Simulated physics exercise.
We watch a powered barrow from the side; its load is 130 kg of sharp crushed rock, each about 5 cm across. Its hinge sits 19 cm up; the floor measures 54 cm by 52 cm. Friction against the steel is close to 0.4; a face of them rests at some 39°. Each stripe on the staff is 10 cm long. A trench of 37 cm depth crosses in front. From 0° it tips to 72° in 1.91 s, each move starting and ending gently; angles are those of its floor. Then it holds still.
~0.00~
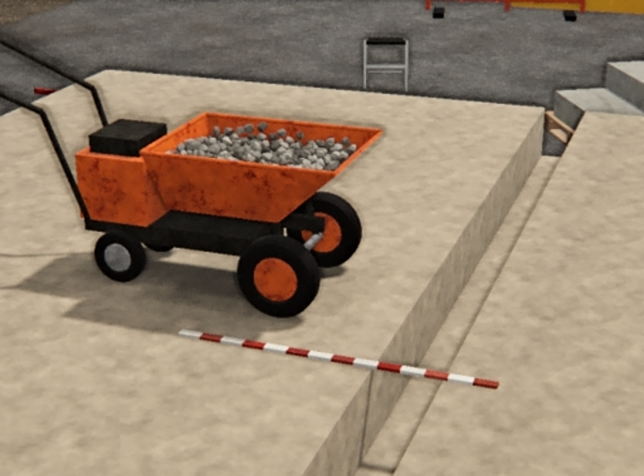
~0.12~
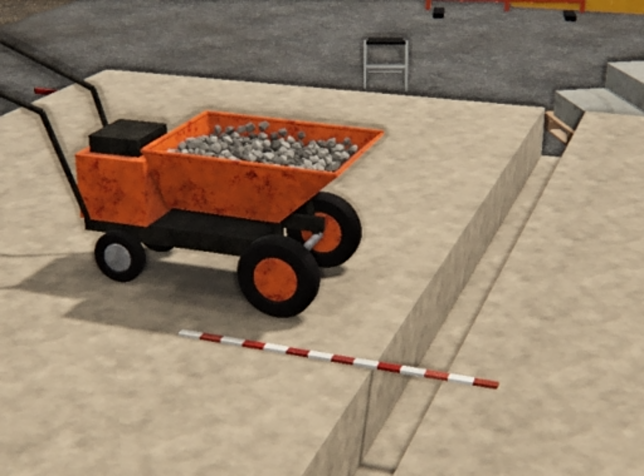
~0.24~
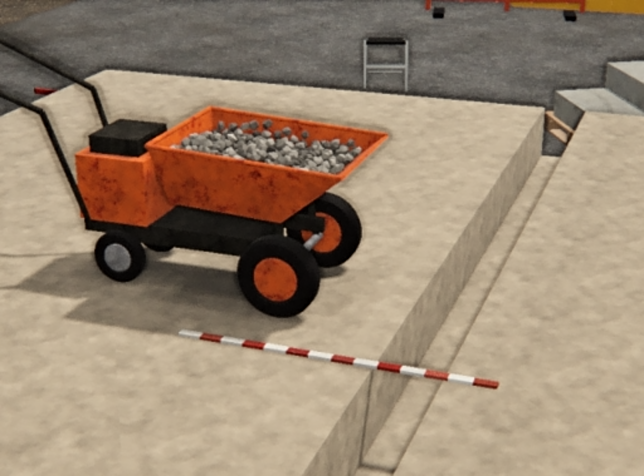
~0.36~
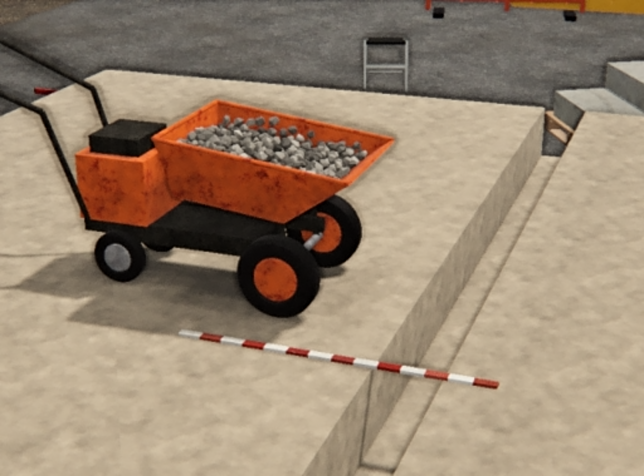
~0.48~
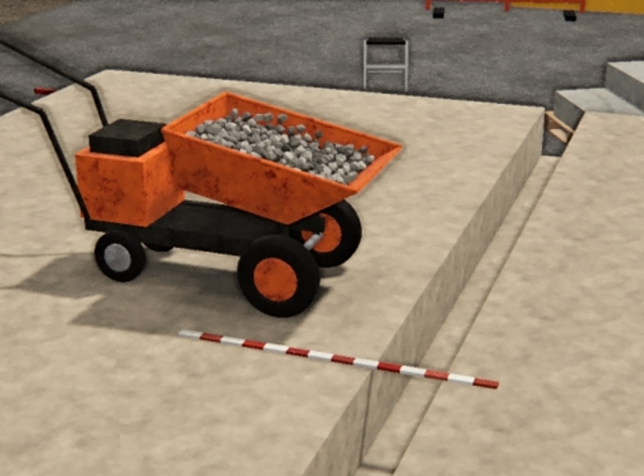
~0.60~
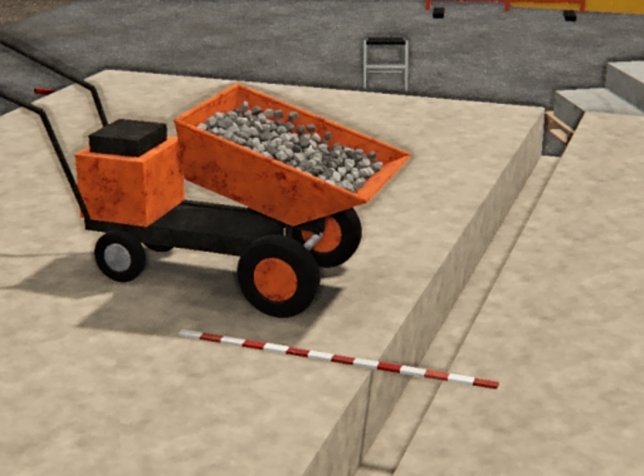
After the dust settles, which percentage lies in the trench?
About 96 per cent.
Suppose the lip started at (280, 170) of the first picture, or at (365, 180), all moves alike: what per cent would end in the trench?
First some 40, then 45 per cent.
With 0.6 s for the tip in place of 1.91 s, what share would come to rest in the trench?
It would be near 75 per cent.
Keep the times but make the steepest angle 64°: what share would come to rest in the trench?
In that case some 95 per cent.
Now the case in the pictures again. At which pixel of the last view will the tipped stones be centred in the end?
Their middle is at about (447, 360).
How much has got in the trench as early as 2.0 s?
About 60 per cent by then.
After 1.4 s the floor is at 61°; 100 % in the tray; the foremost stones are at (421, 273).
After 2.0 s the floor is at 72°; 34 % in the tray, 62 % in the trench, 4 % past the trench; the foremost stones are at (513, 319).
After 2.4 s the floor is at 72°; 7 % in the tray, 88 % in the trench, 4 % past the trench; the foremost stones are at (539, 323).
After 4.3 s the floor is at 72°; 0 % in the tray, 96 % in the trench, 4 % past the trench; the foremost stones are at (539, 323).
